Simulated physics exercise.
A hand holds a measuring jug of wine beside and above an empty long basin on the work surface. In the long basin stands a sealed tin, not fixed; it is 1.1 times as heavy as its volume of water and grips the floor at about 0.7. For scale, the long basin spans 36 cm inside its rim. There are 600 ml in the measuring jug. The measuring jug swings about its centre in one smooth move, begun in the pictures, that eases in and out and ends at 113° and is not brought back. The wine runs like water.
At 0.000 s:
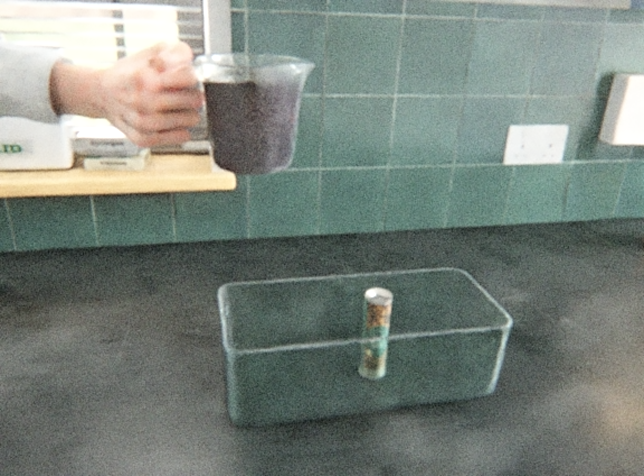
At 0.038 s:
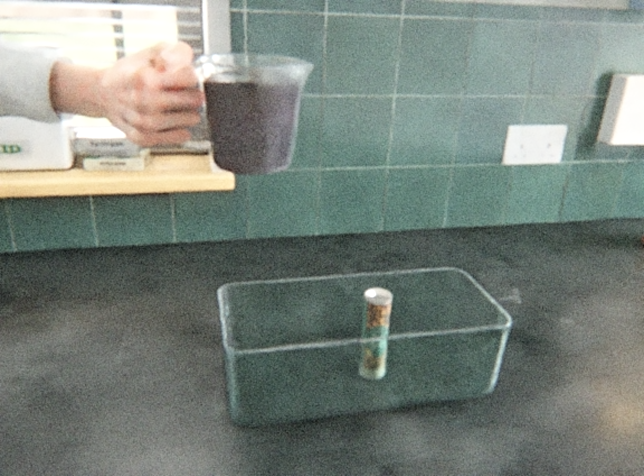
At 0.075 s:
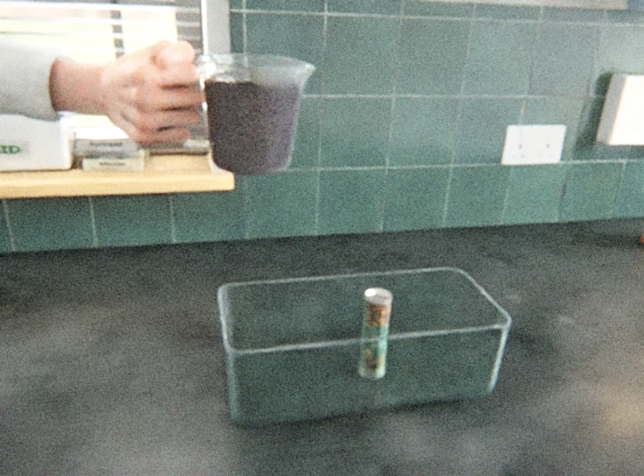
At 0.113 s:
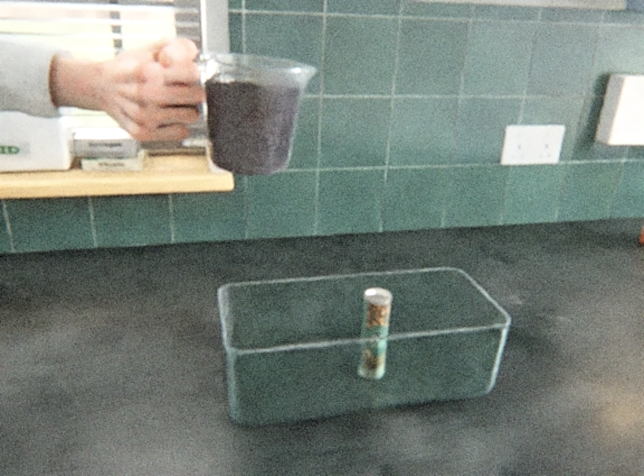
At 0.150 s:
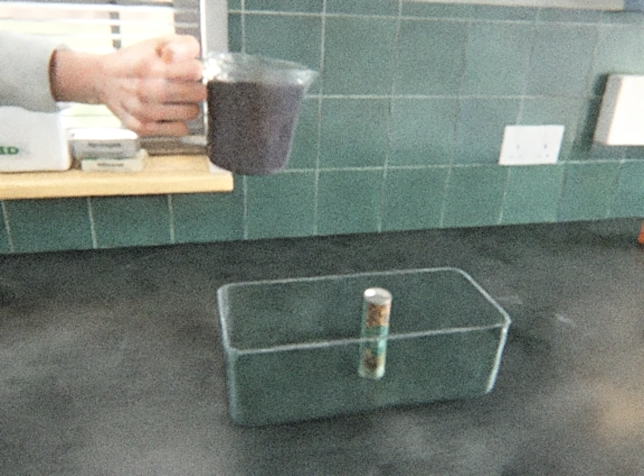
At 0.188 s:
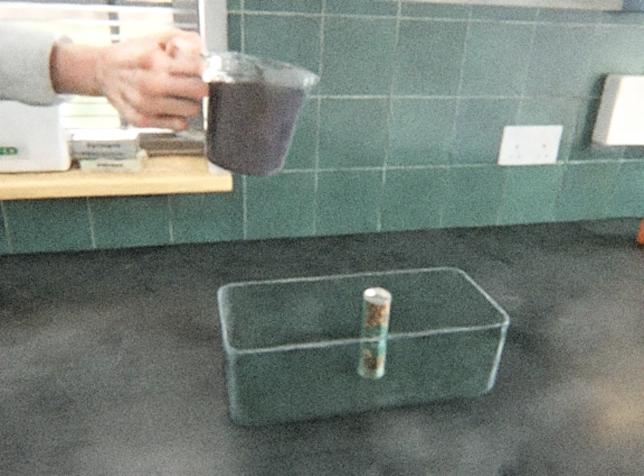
A hand holds a jug of dark liquid above a clear basin, slowly tilting it right.
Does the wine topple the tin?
It topples.
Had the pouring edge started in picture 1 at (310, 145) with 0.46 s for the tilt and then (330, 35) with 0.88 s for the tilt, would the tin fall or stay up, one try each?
First it falls; then it keeps standing.
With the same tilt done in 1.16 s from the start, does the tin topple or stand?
Then it goes over.
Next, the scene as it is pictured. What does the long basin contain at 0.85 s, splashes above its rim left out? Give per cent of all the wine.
Near 52 in a hundred.
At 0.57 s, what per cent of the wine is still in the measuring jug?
Some 72 per cent.
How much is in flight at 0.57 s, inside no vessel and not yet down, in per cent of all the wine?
Near 28 in a hundred.
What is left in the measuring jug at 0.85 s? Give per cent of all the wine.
About 12 per cent.
By 0.57 s the tilt is 73° and 72 per cent is still to pour; the tin stands where it began.
By 0.85 s the tilt is 109° and 12 per cent is still to pour; the tin stands where it began.
By 1.14 s the tilt is 113° and 0 per cent is still to pour; the tin leans 41°.
By 1.46 s the tilt is 113° and 0 per cent is still to pour; the tin lies on its side.
At rest the tin lies on its side.
